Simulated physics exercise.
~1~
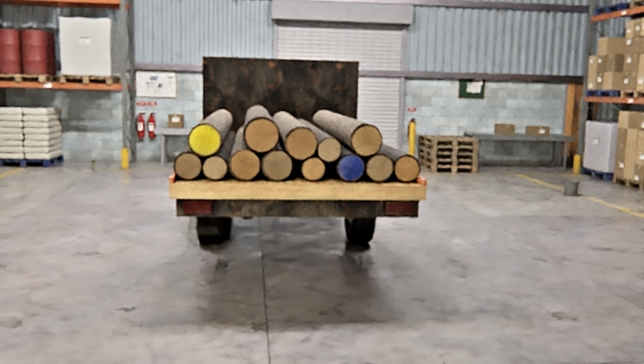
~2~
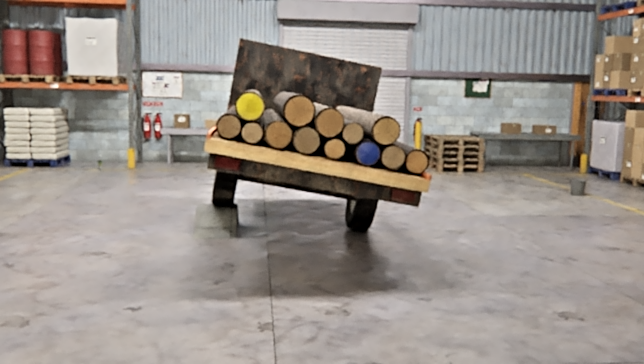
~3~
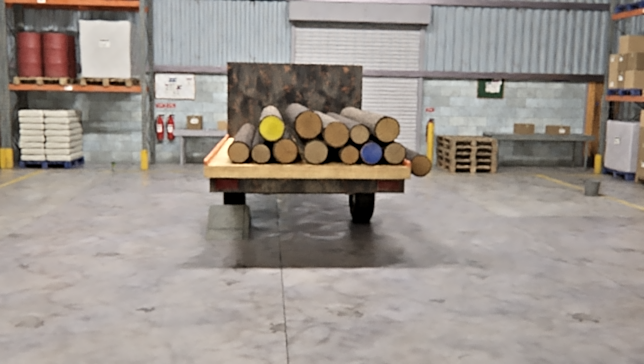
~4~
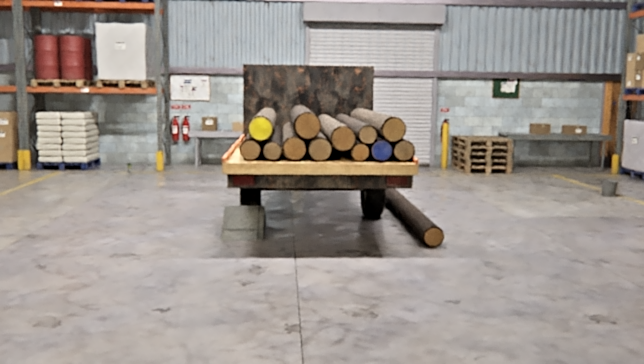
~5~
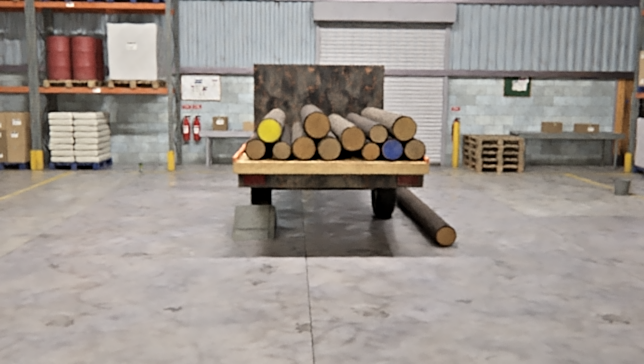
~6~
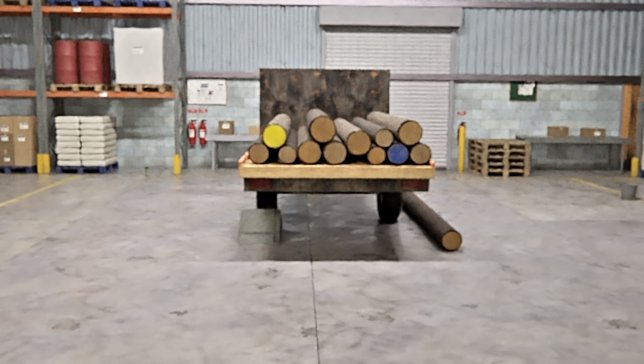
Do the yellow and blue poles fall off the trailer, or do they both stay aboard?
They both stay aboard. The yellow and blue poles are still on the trailer at the end.
